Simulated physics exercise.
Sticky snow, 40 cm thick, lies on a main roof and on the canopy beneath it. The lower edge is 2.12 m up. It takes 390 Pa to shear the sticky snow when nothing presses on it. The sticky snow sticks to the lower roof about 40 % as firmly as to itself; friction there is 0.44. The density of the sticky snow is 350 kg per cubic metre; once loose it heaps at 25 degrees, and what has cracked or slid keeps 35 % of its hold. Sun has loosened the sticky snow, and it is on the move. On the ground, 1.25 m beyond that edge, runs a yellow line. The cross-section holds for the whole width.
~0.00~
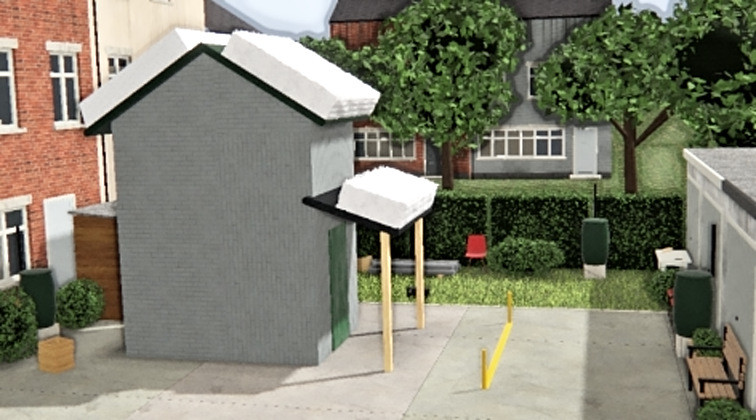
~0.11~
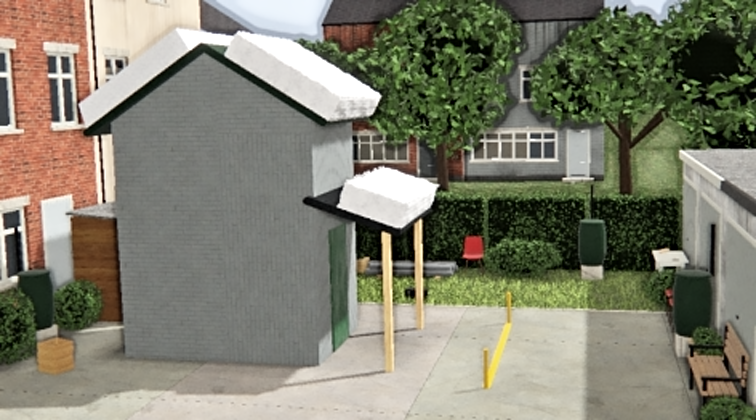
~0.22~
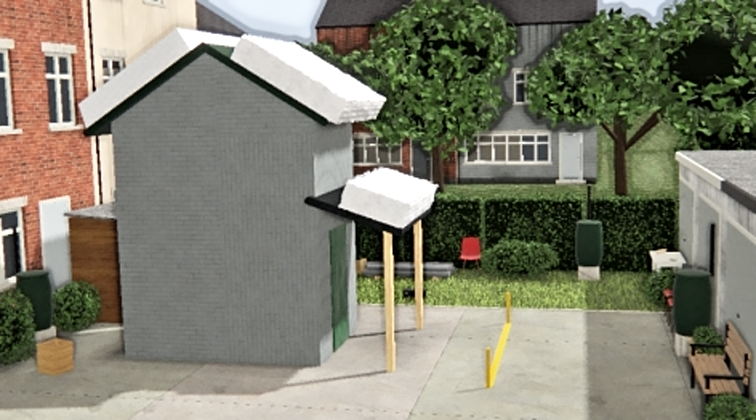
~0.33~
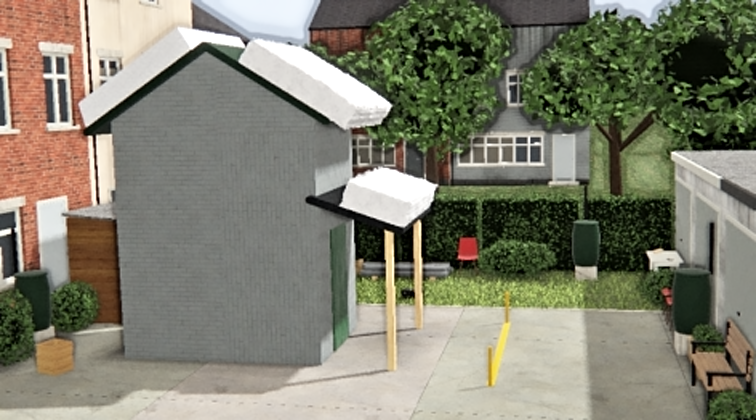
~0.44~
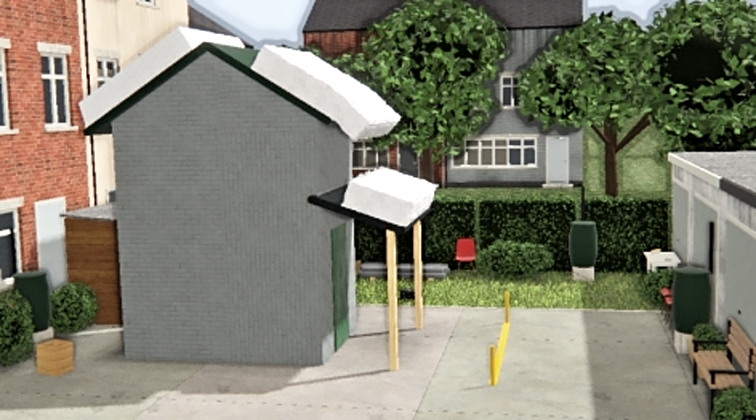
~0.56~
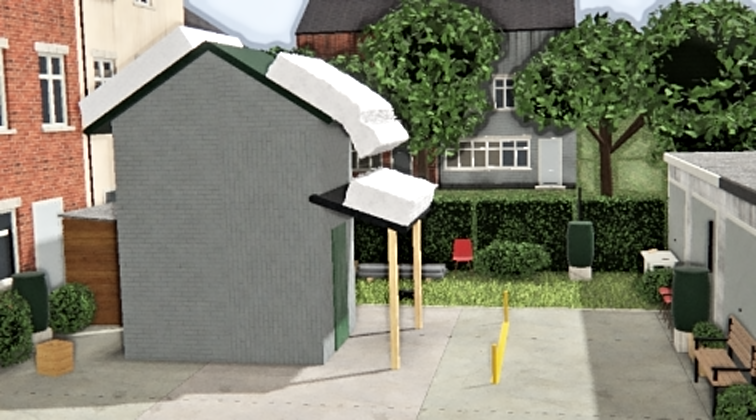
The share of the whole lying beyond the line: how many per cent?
Expect roughly 46 %.
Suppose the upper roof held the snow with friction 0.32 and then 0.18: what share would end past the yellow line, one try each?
In that order: 50 %, 45 %.
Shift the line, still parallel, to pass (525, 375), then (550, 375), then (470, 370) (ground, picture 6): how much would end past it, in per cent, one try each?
In that order: 40 %, 35 %, 55 %.
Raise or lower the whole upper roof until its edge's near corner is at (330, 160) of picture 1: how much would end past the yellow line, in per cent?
Then about 50 %.
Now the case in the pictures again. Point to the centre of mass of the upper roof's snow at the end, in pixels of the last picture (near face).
At about (584, 359).
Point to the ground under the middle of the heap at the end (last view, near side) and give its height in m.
Around (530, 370); it stands about 0.4 m.
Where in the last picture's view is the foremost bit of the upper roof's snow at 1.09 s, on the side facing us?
At about (465, 254).
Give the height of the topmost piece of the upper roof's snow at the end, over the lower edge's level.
About 0.6 m.
After 1.09 s, 7 % is below the lower edge and 0 % is past the line.
After 1.73 s, 75 % is below the lower edge and 45 % is past the line.
After 2.36 s, 75 % is below the lower edge and 46 % is past the line.
After 3.00 s, 75 % is below the lower edge and 46 % is past the line.
After 3.10 s, 75 % is below the lower edge and 46 % is past the line.
